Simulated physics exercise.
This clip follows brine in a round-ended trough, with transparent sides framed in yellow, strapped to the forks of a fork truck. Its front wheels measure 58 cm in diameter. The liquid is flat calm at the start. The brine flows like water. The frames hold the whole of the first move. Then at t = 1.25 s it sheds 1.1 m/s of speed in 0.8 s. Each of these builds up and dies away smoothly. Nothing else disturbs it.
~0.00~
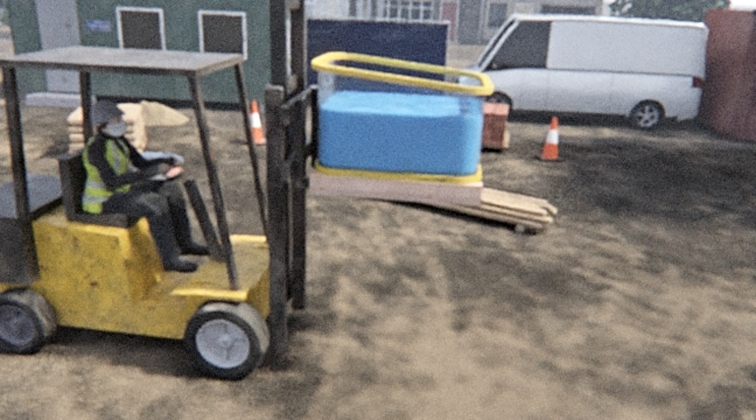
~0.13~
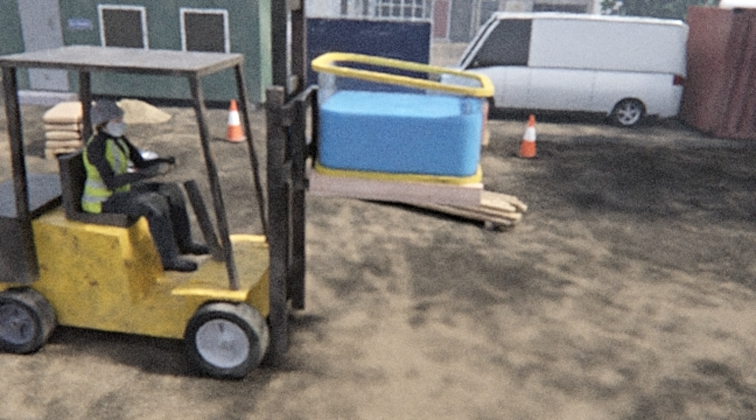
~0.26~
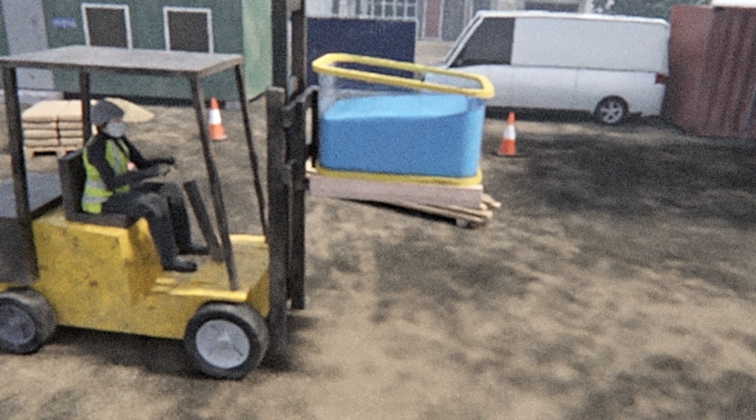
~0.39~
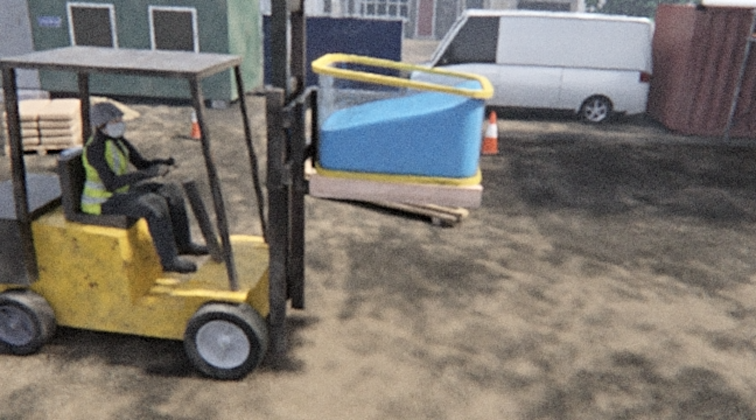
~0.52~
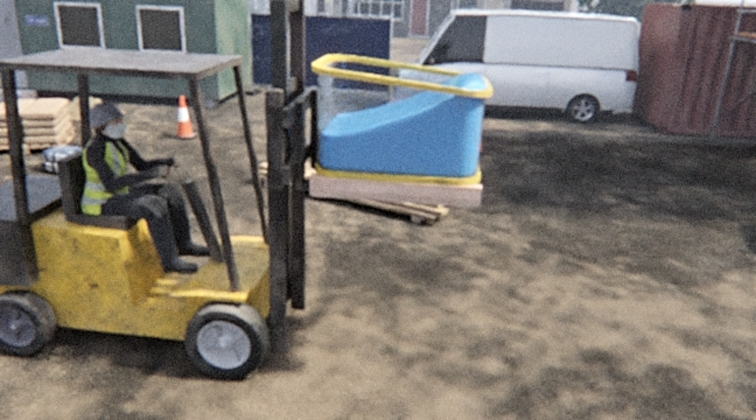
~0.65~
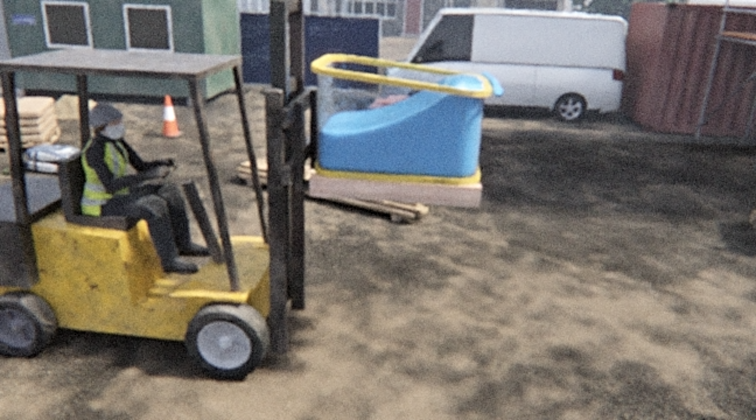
The clip opens with a yellow forklift, its driver in a high-visibility vest, carrying a clear, yellow-framed trough of level blue liquid rightward across a yard. As the forklift slows, the liquid climbs towards the right end and sinks at the left, its slope steepening up to the rim, then easing slightly.
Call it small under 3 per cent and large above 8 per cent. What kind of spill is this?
It comes out large.
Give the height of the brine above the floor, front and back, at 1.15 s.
Front 28 cm, back 62 cm.
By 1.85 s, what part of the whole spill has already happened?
About 0 per cent.
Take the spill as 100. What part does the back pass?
About 0 per cent.
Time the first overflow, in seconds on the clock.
Near 2.0 s.
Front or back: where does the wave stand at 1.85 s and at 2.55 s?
At the front, then the back.
By 1.15 s the surface is 29 cm up at the front and 61 cm at the back; nothing has left.
By 1.85 s the surface is 74 cm up at the front and 17 cm at the back; nothing has left.
By 2.55 s the surface is 24 cm up at the front and 68 cm at the back; 10 per cent is out, over the front.
By 5.03 s 12 per cent is out, over the front, 37 of 303 litres.
